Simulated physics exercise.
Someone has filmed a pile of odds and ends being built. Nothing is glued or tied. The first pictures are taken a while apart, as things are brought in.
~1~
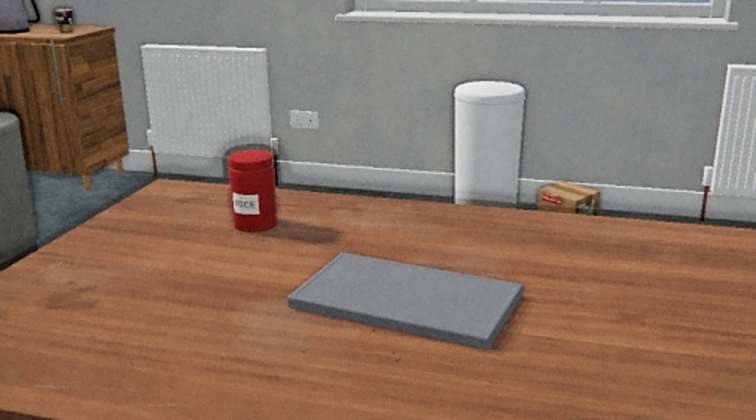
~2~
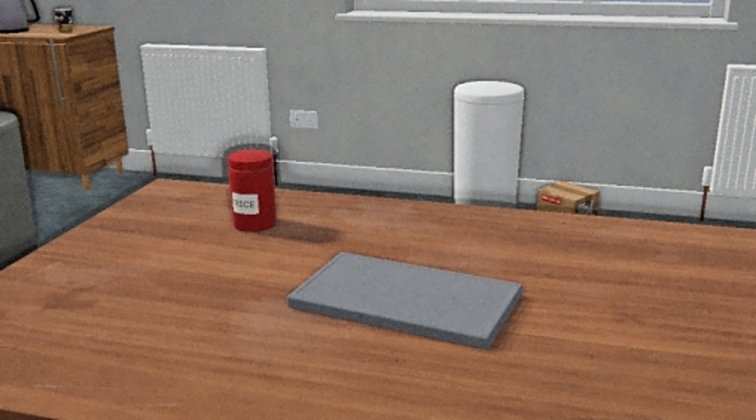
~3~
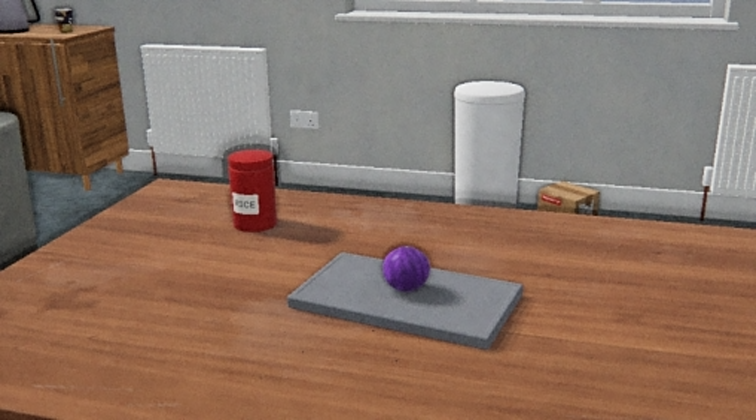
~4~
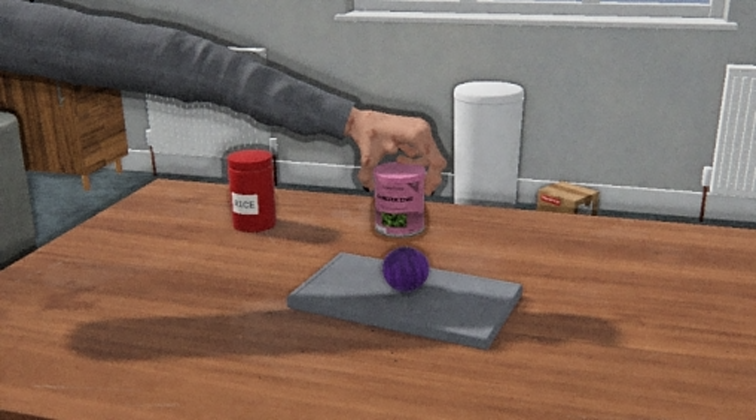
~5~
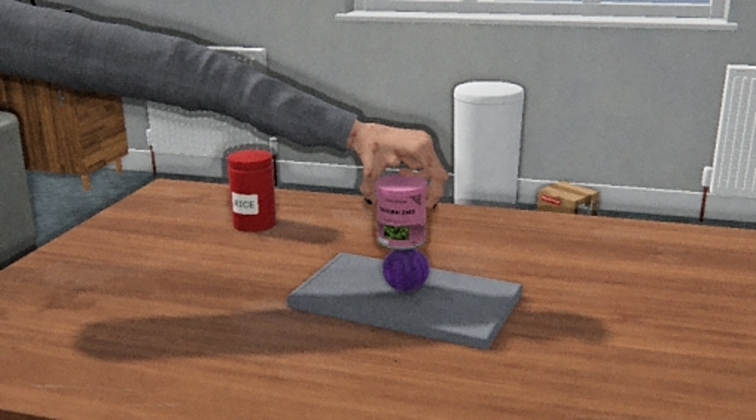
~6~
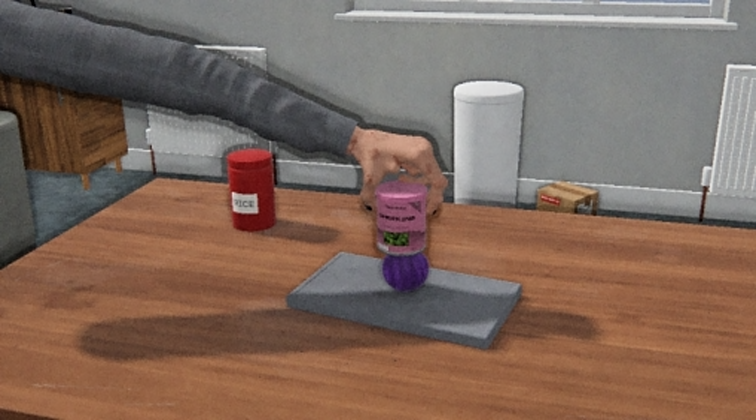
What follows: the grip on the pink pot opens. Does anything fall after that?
The pile comes apart.
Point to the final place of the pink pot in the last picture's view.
At about (317, 205).
Then, 0.60 s later than the last frame, pink pot now fallen.
Then, 1.70 s later than the last frame, things are still on the move.
When it is over, fallen, pink pot; the other 3 as before. End places, in pixels of the last picture, pink pot near (317, 205). The pile gives way.
